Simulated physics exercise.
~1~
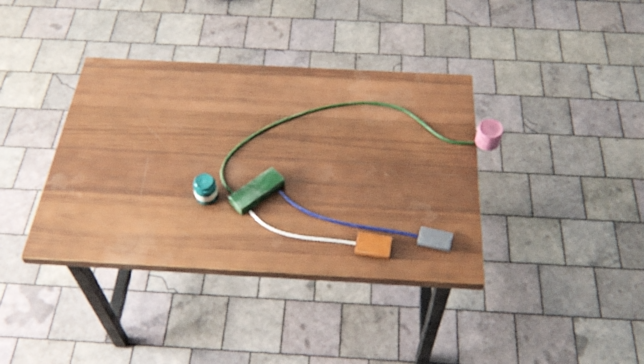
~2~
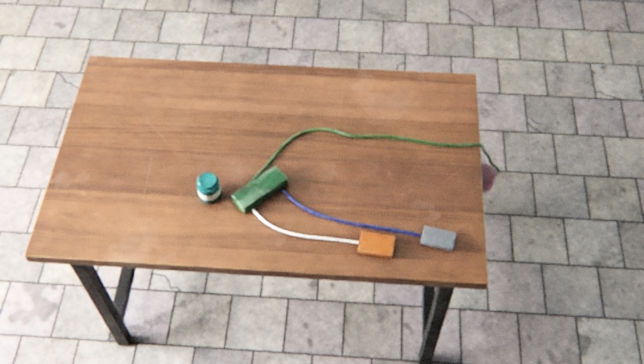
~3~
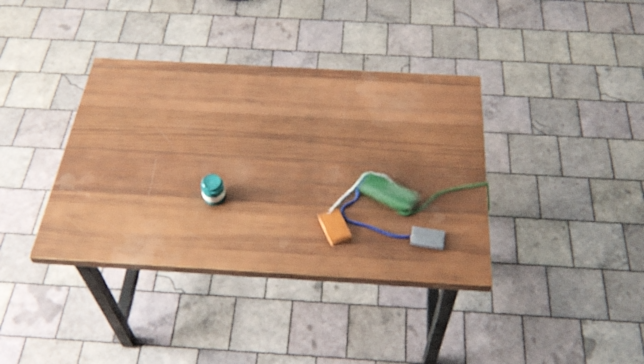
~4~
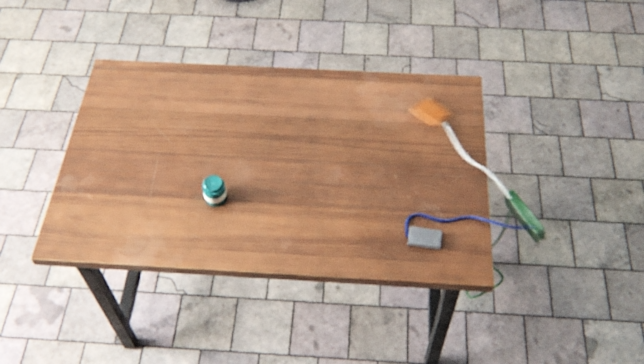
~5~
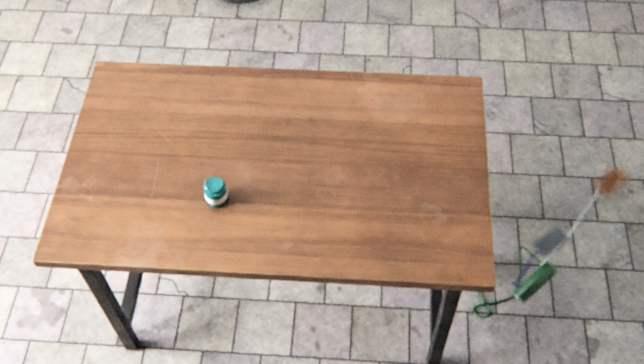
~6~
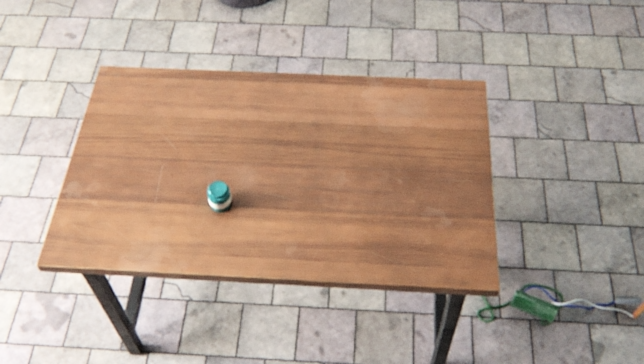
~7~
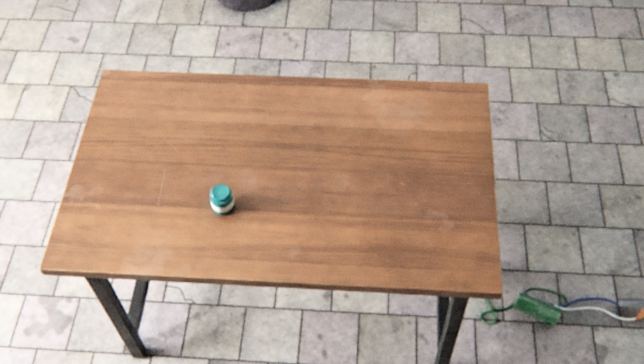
On a wooden table above grey paving, a pink speaker dropped off the right edge on its green cable, dragging the green power strip, orange phone and grey reader down to the ground after it, while the teal jar stayed put.
